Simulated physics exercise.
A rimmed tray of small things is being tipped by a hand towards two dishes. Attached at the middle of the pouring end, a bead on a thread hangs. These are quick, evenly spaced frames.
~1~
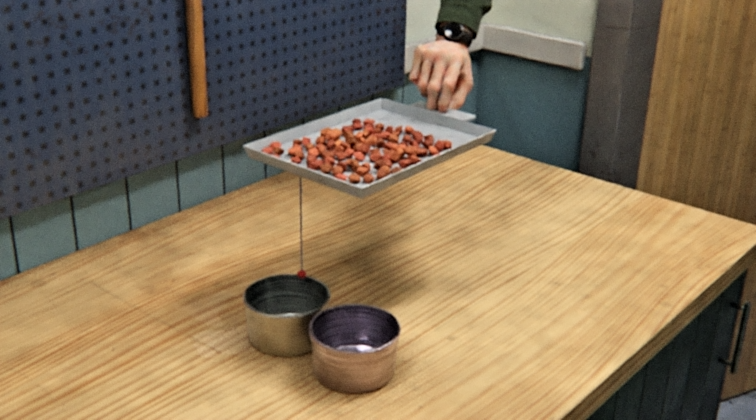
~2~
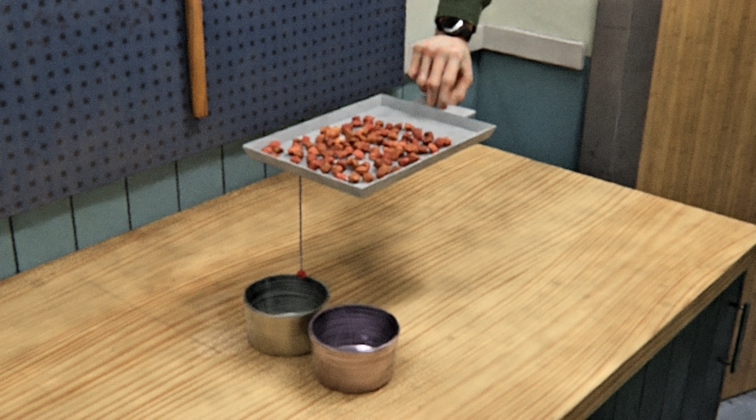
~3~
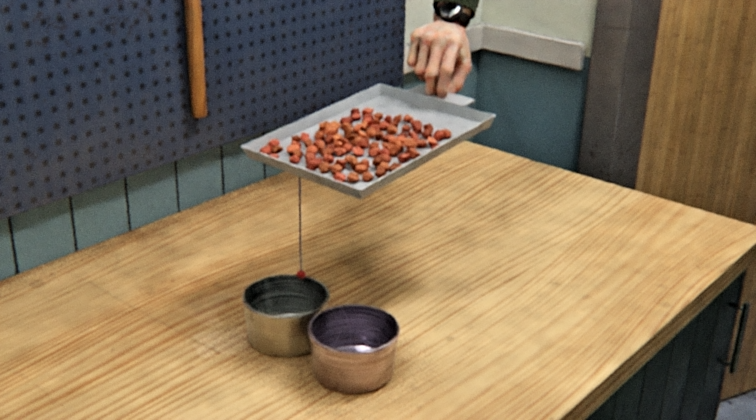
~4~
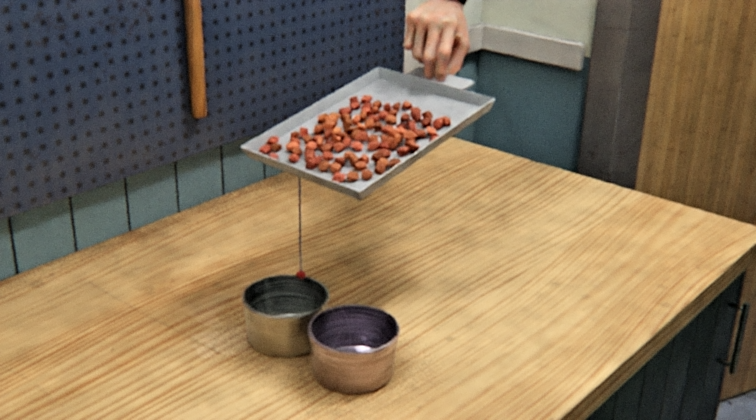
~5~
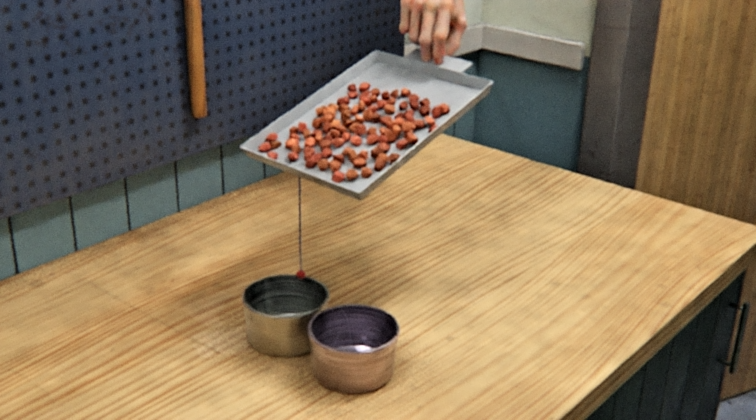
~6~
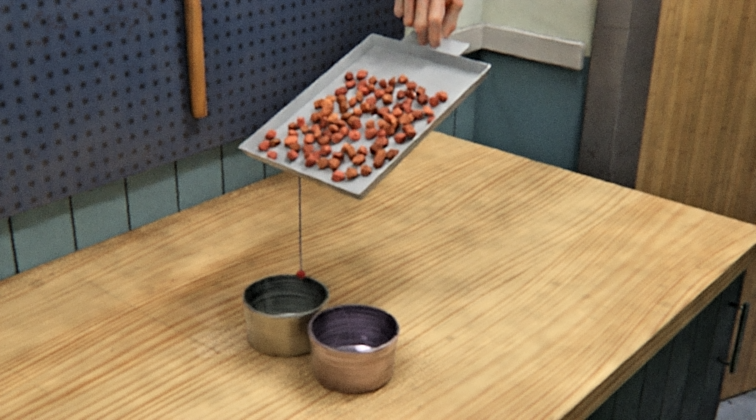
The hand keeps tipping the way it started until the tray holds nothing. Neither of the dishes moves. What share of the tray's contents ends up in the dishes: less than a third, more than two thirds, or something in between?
Third to two thirds.
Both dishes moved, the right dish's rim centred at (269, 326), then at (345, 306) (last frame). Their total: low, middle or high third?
Two tries, in turn: Between a third and two thirds and under a third.
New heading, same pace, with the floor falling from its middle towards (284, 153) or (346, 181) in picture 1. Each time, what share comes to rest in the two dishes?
I'd put it at some 10 % and then some 80 %.
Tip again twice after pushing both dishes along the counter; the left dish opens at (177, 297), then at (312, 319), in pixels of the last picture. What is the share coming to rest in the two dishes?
The first try yields 10% and the second yields 50%.
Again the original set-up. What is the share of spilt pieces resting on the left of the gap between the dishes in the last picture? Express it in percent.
My estimate is some 90 per cent.
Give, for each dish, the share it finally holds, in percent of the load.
Out of every hundred, close to 30 go left and close to 20 go right.
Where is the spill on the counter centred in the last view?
At about (235, 359).
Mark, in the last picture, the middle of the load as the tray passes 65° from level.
Close to (308, 158).
Soon after the last picture, tray tipped steeply; nearly all on the tray; a small part in the air.
A little later, tray tipped past a quarter turn; a small part on the tray; a small part in the right dish; about a quarter in the left dish; about a third outside both; about a quarter in the air.
Later still, tray tipped past a quarter turn; about a quarter in the right dish; about a third in the left dish; about half outside both; a stray few in the air.
At rest, tray tipped past a quarter turn; about a quarter in the right dish; about a third in the left dish; about half outside both.
